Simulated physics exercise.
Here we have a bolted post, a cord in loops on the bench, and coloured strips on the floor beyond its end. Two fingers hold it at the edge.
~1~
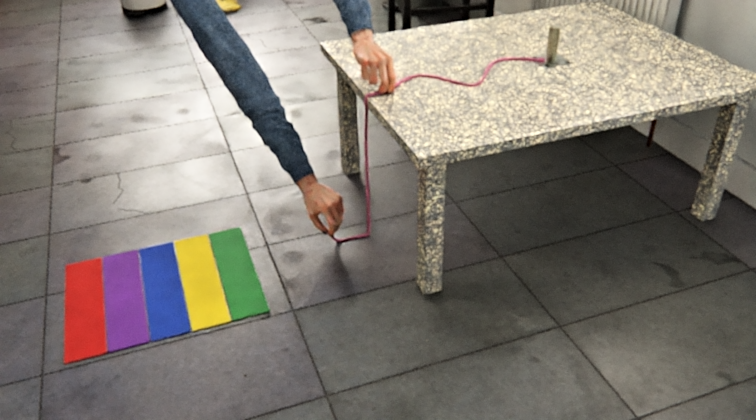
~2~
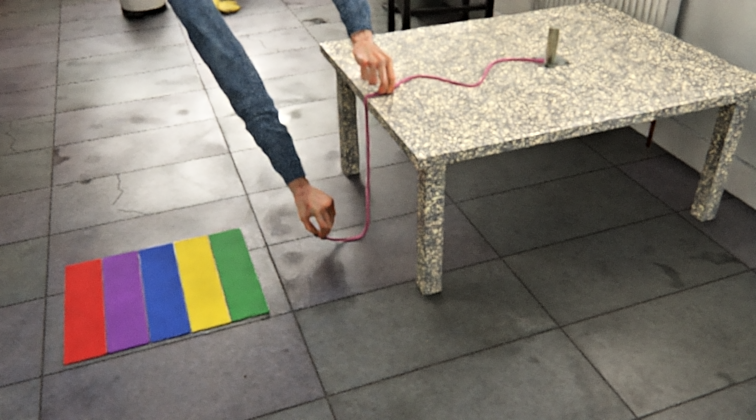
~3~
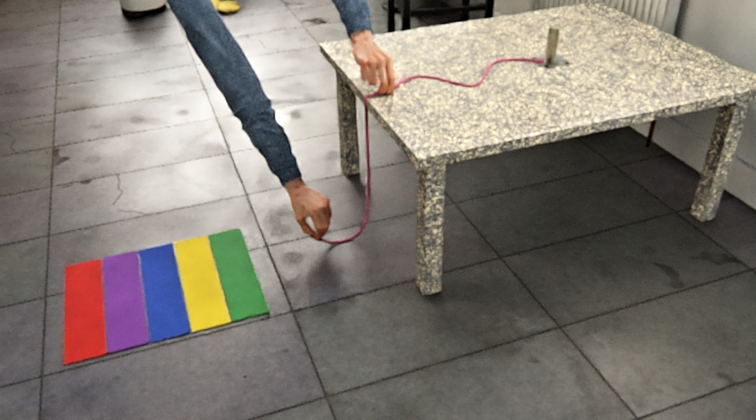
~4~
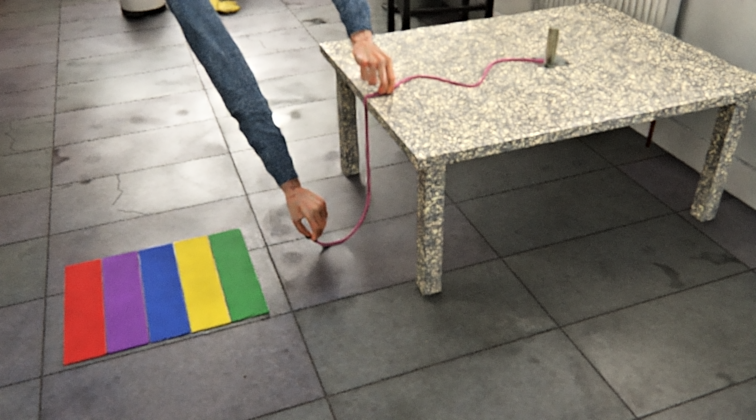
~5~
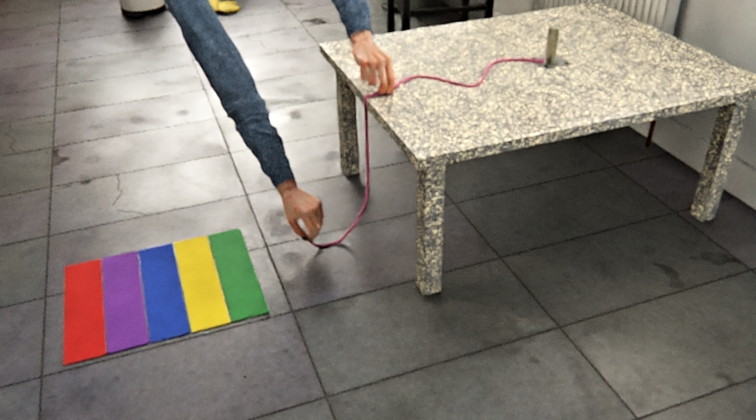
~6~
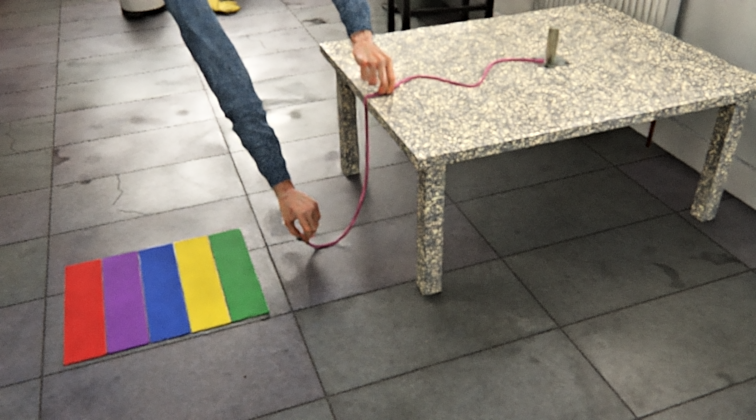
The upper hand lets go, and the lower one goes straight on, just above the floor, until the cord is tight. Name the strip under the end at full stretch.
Over blue.
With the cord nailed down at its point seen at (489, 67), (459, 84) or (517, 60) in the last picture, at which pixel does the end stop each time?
About (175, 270), (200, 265) and (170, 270).
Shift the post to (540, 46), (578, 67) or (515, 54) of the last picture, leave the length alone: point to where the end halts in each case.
Near (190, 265), (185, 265) and (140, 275).
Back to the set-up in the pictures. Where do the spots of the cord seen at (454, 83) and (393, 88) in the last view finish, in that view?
The first at (420, 85), the second at (351, 113).
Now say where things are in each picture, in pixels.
The first picture shows end (329, 233); green (246, 298); yellow (208, 308); blue (168, 318); purple (127, 328); red (85, 338).
The second picture shows end (320, 236); cord through (508, 59) (482, 81) (421, 76) (368, 98) (368, 161) (368, 221).
The third picture shows end (316, 237).
The fourth picture shows end (312, 238); cord through (508, 60) (482, 81) (421, 76) (368, 98) (368, 161) (361, 221).
The fifth picture shows end (308, 239).
The sixth picture shows end (304, 239); cord through (508, 60) (482, 81) (421, 76) (368, 98) (367, 161) (353, 222).
Soon after, end near (223, 258); over green.
Then, end near (184, 267); over yellow.
At full stretch, end near (162, 272); over blue. The end stops over the blue strip.
